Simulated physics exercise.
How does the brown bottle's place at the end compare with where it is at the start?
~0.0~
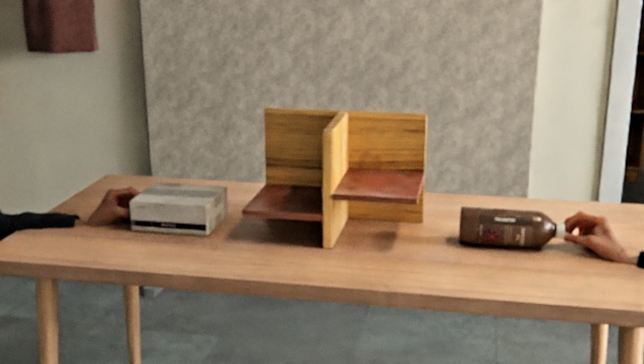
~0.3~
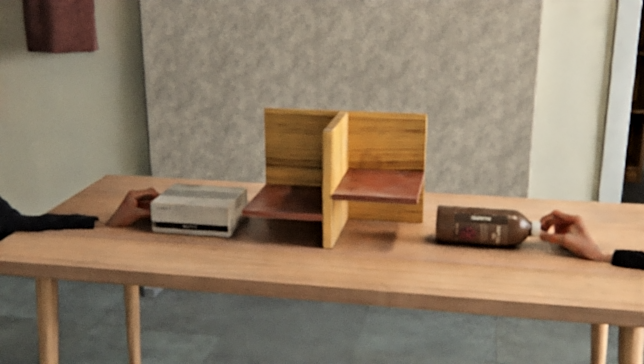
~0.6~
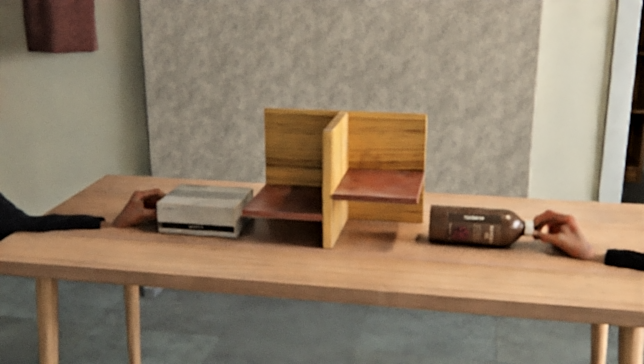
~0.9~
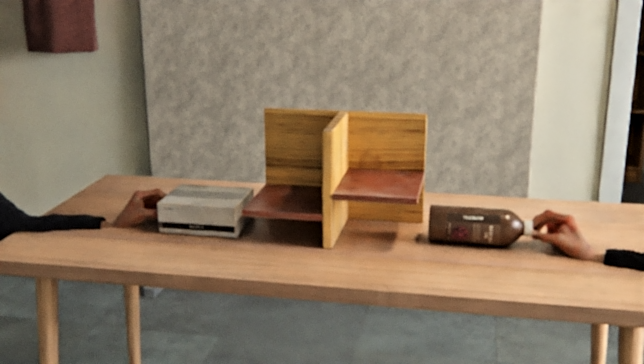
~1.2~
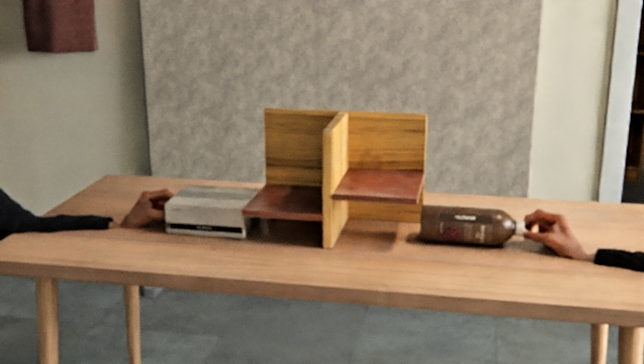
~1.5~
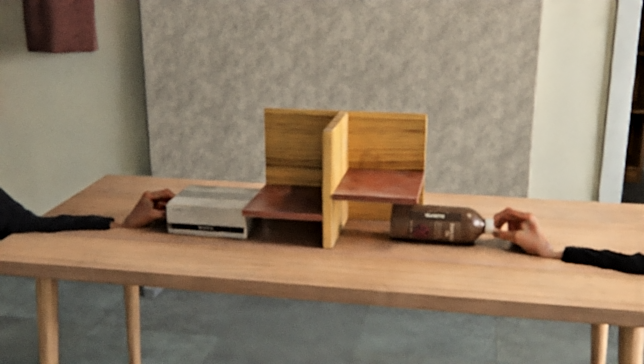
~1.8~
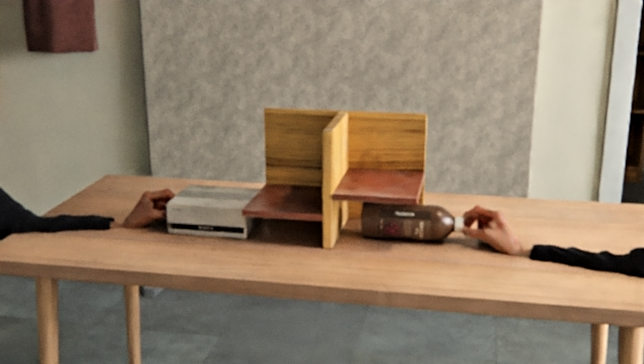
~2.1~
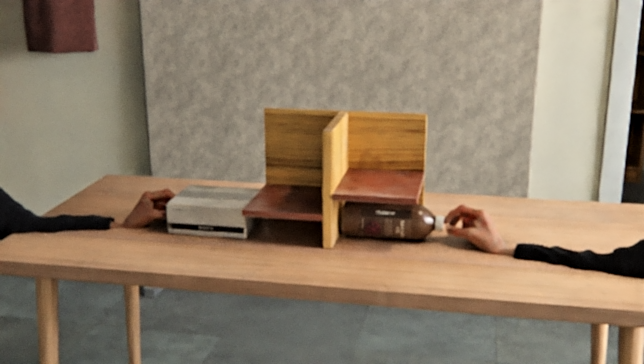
At the start the brown bottle lies on the open table to the right of the rack. By the end it is farther left, lying under the right-hand shelf.
